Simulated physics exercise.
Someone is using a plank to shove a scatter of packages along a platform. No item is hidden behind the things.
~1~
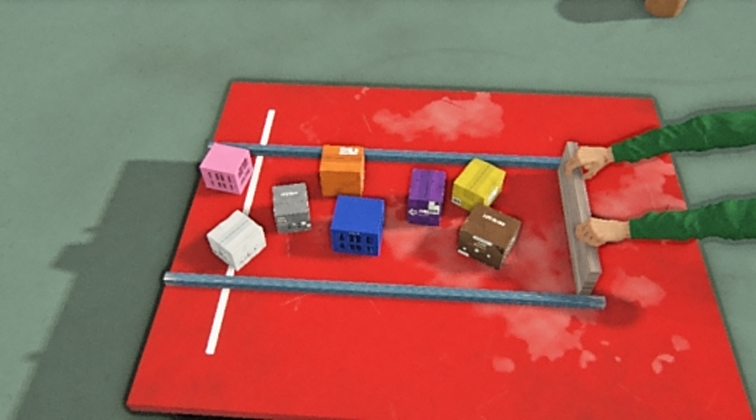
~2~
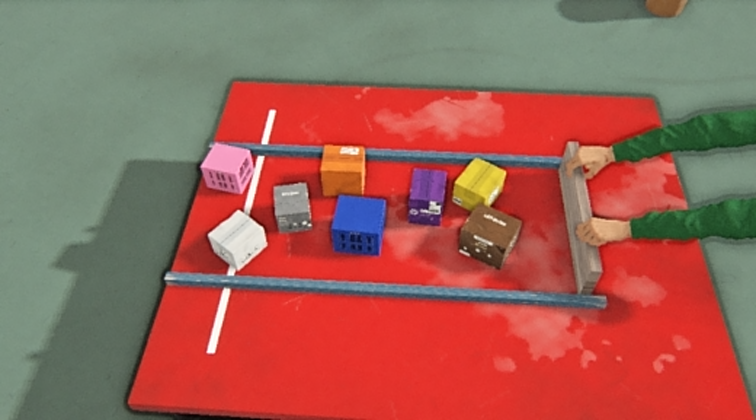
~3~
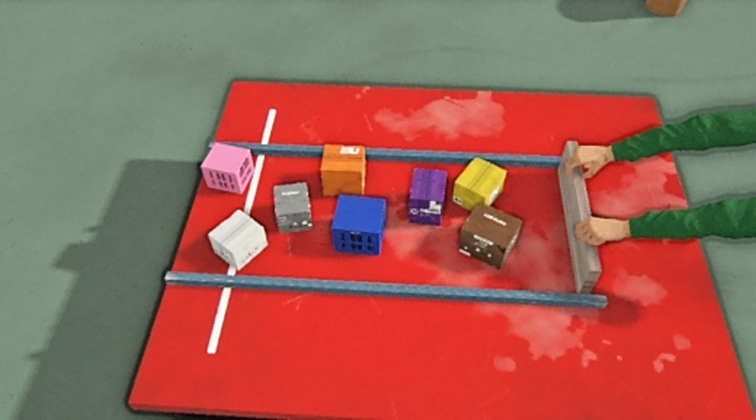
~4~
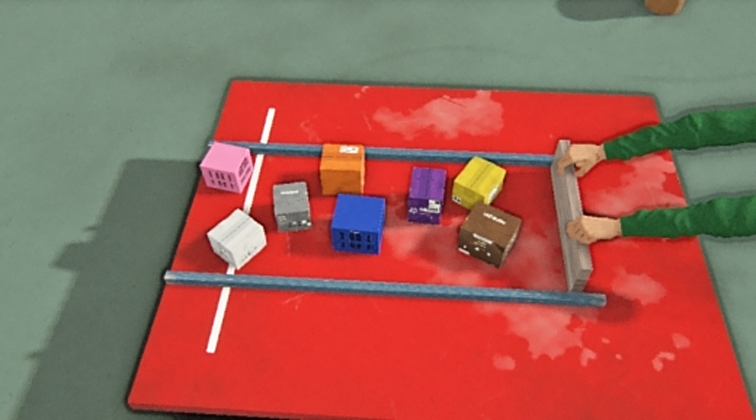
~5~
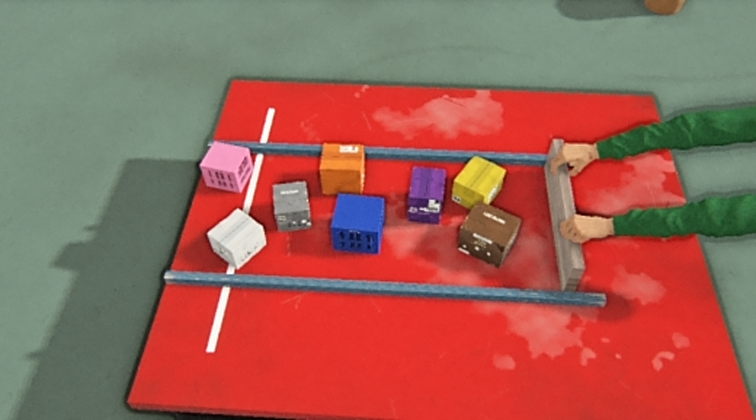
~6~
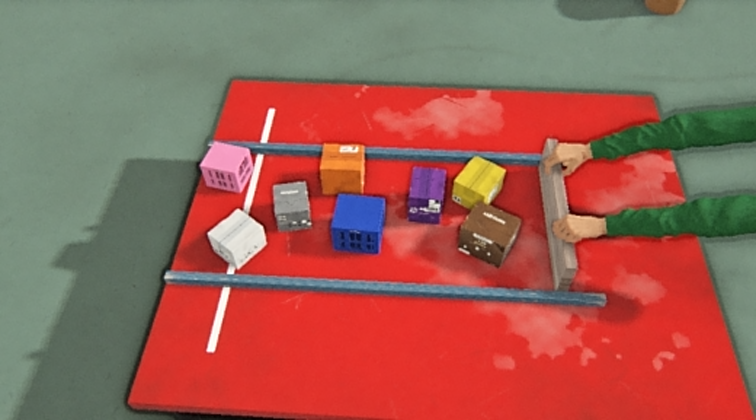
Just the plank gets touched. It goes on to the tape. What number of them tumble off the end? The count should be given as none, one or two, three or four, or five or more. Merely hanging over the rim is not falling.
Just three or four fall.
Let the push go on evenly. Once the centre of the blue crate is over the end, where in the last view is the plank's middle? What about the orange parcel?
Around (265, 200) first and around (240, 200) second.
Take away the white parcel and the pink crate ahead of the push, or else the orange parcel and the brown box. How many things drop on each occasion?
Fallen: 2 in the first try, 3 in the other.
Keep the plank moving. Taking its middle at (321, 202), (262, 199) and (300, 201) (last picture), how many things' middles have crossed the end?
Respectively, 0, 4 and 1.
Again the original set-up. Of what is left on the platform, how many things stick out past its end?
Count: 2.
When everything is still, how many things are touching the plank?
All in all, 2.
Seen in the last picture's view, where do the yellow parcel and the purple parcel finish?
The yellow parcel at (233, 179), the purple parcel at (194, 190).
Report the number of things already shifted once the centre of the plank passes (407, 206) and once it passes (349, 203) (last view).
The first number is 5, the next one 7.
Soon after, none off yet; pink crate at rest near (228, 167); white parcel at rest near (238, 239); grey box at rest near (292, 207).
Then, none off yet; pink crate at rest near (228, 167); white parcel at rest near (238, 239); grey box moved a little near (280, 202).
Further on, none off yet; pink crate moved a little near (210, 161); white parcel moved about its own width near (174, 245); grey box moved well along near (214, 194).
By the end, the number that fall off is three or four; fallen, blue crate, grey box, white parcel and pink crate.
